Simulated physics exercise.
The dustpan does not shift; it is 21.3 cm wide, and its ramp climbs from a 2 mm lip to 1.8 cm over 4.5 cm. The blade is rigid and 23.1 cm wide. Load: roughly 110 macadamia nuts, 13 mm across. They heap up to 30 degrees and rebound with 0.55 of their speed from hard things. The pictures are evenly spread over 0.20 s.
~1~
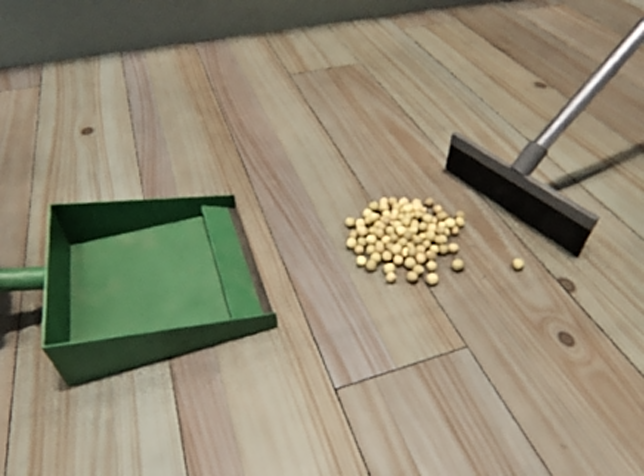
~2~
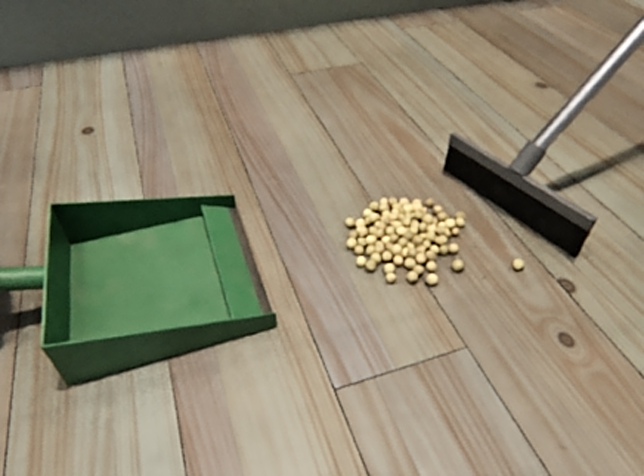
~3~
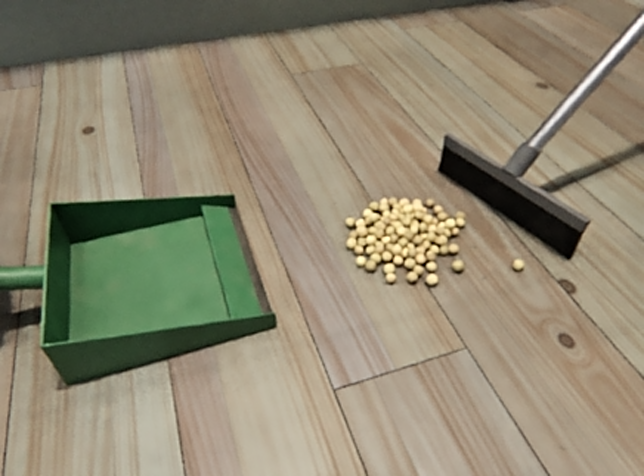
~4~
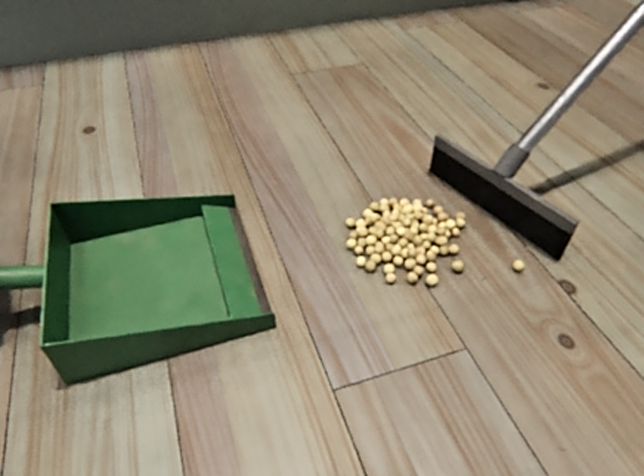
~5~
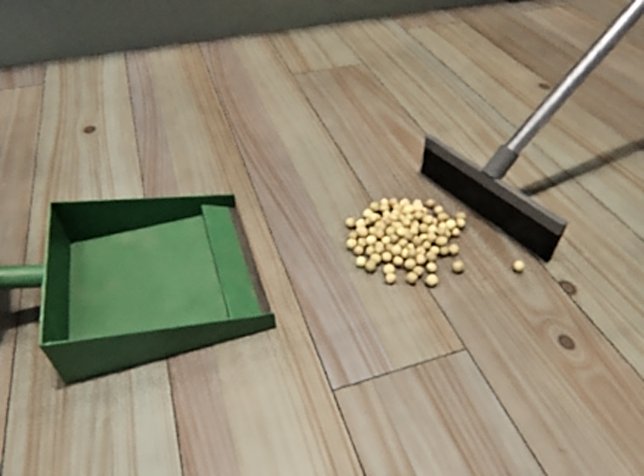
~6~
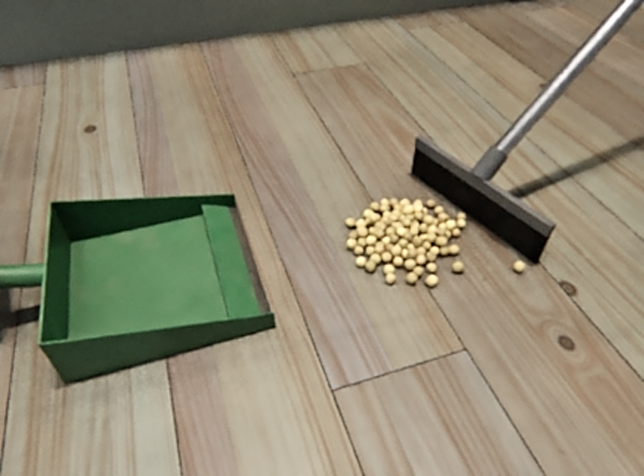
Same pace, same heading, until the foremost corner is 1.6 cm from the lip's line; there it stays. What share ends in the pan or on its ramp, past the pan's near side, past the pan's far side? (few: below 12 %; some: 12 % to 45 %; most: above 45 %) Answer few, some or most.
In the pan or on its ramp: Few; past the pan's near side: Some; past the pan's far side: Few.
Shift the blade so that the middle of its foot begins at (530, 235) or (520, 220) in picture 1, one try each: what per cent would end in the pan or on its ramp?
Some 5 and 5 per cent.
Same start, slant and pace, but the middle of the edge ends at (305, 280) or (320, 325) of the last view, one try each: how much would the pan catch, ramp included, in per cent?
About 10 and 15 per cent.
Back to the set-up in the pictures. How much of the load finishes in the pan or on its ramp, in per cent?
About 5 per cent.
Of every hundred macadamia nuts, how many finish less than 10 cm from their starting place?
Some 15 per cent.
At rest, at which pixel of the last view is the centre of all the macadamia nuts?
At about (284, 270).
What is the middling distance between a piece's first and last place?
About 16 cm.
Then, 0.34 s after the last picture, middle of the blade 18 cm from the lip; 0 % over the lip, far side 0 %, near side 5 %.
Then, 0.56 s after the last picture, middle of the blade 10 cm from the lip; 0 % over the lip, far side 0 %, near side 15 %.
Then, 0.90 s after the last picture, middle of the blade 5 cm from the lip; 5 % over the lip, far side 5 %, near side 15 %.
In the end, pan 5 %, near side 15 %, far side 5 %, in front of the lip or behind the blade 75 %.
